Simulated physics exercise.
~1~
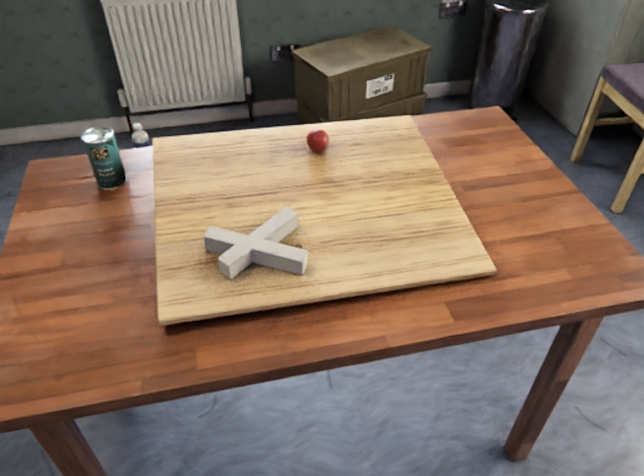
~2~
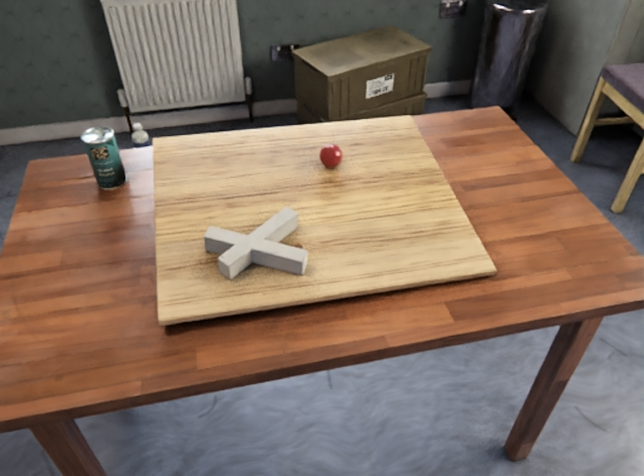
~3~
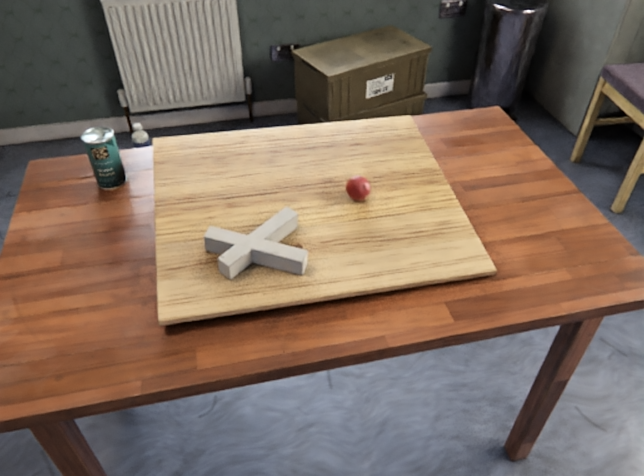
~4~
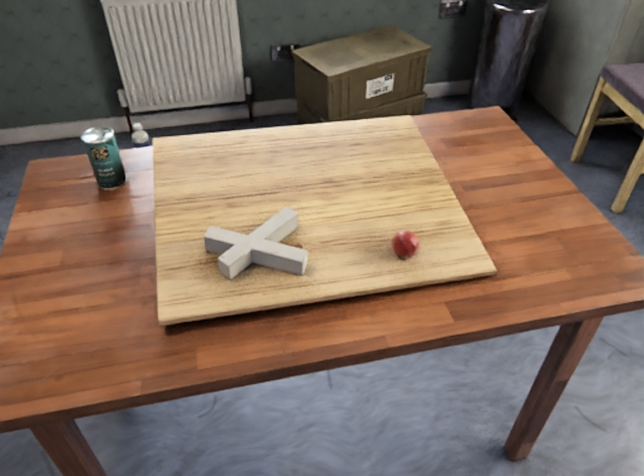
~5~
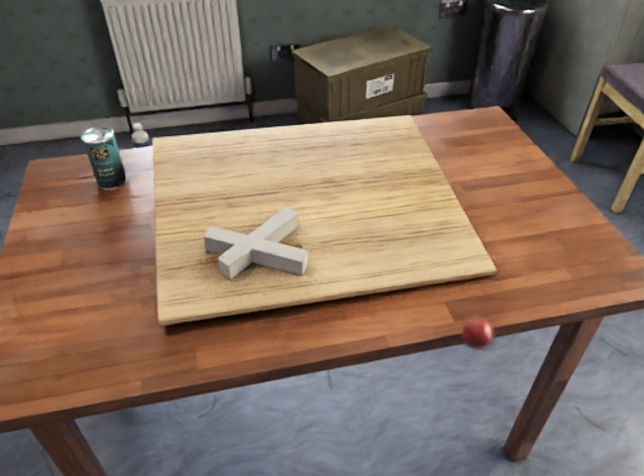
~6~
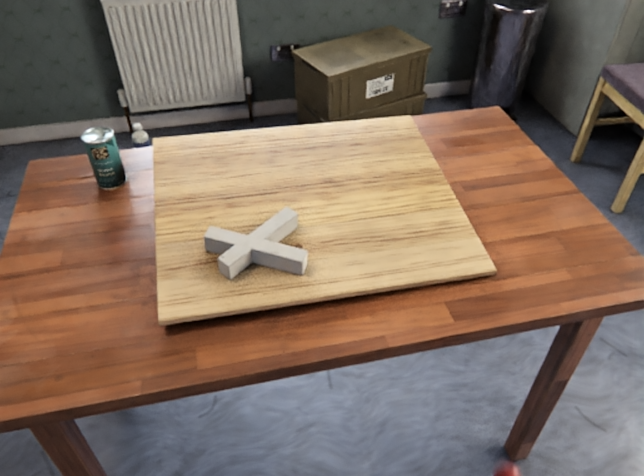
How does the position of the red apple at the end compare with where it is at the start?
At the start the red apple is on the pale board near its back edge, but by the end it is off the board and down beside the table's right front leg, at the bottom of the view.
